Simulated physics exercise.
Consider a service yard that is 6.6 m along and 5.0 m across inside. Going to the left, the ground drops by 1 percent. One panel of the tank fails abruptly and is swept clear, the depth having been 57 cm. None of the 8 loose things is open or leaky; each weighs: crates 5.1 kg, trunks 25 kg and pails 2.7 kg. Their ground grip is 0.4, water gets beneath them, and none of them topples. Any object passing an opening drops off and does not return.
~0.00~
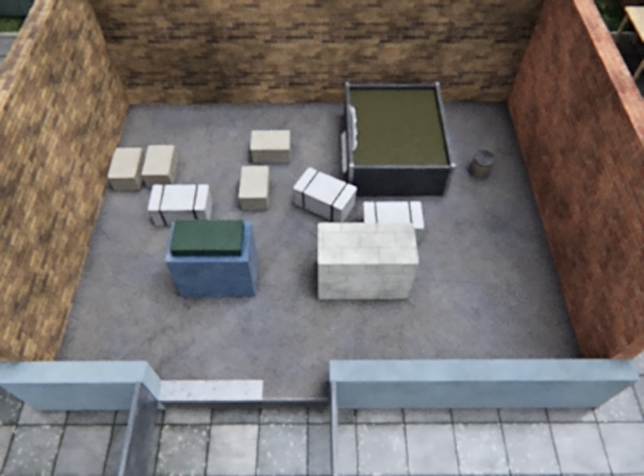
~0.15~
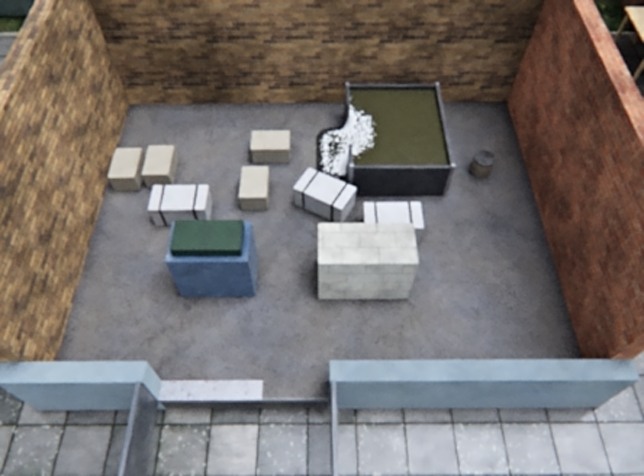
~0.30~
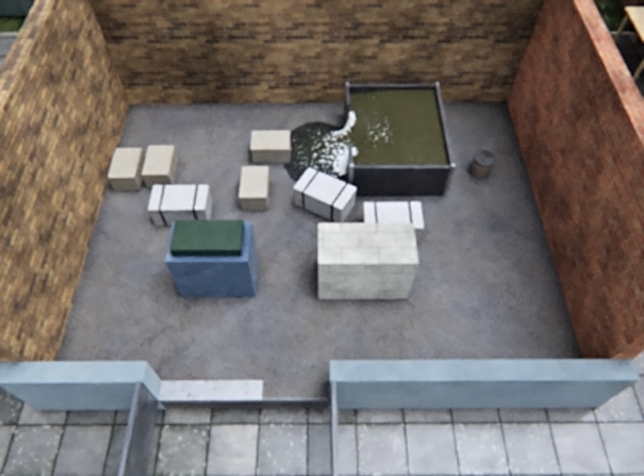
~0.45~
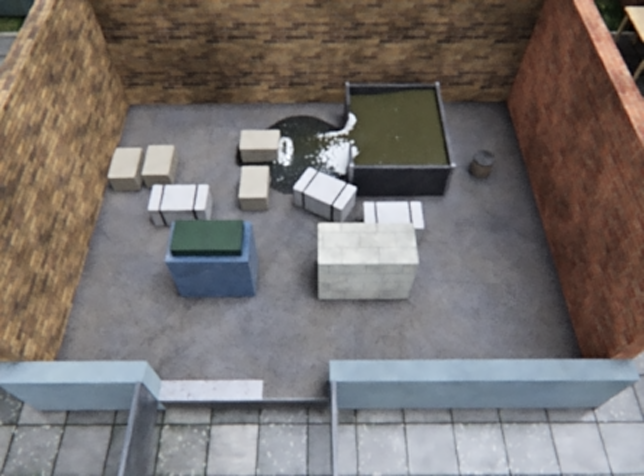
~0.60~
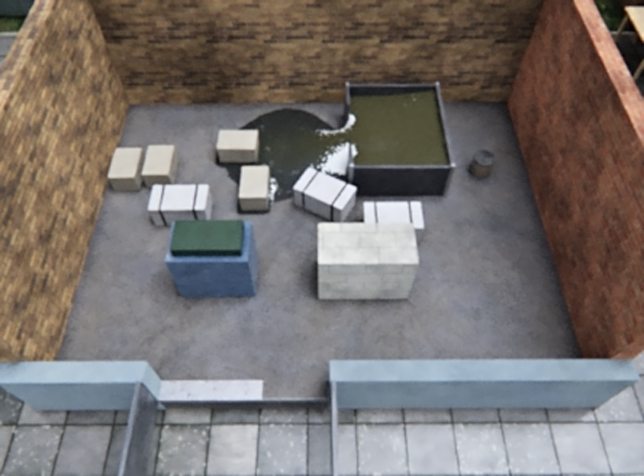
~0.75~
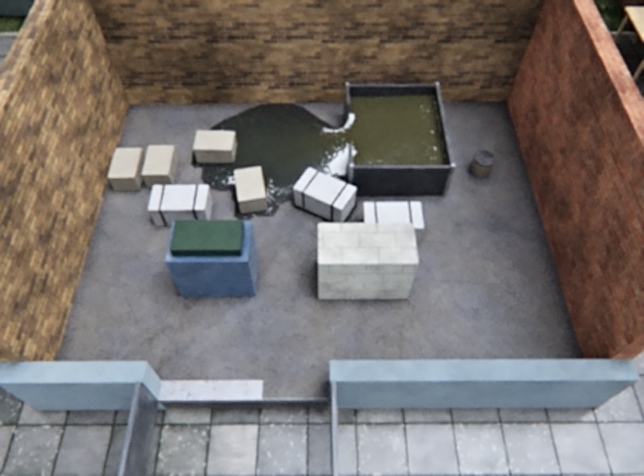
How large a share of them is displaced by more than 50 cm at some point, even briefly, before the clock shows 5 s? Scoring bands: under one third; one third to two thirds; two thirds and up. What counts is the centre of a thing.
The way it's going, it will be the middle band.
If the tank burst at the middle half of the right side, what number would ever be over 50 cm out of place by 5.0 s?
So the tally would be 1.
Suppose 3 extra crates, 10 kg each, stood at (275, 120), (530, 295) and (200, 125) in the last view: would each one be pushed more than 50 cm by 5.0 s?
First goes beyond, second stays inside, third goes beyond.
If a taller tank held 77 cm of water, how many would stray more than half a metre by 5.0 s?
Under that setup the answer is 5.
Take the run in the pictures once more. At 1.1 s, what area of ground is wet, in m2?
9.0 m2.
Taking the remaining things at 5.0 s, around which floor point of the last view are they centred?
They're centred close to (240, 246).
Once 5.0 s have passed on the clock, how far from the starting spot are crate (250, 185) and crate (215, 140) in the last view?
Distances: 200 cm; 200 cm.
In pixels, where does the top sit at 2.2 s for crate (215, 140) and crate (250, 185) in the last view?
Around (127, 129) and (203, 225).
After 1.1 s 1 of 8 are over 50 cm from their spots; 0 afloat.
After 2.2 s 3 of 8 are over 50 cm from their spots; 4 afloat.
After 3.5 s 5 of 8 are over 50 cm from their spots; 4 afloat.
After 5.0 s 5 of 8 are over 50 cm from their spots, and 5 have been at some point; 5 afloat.
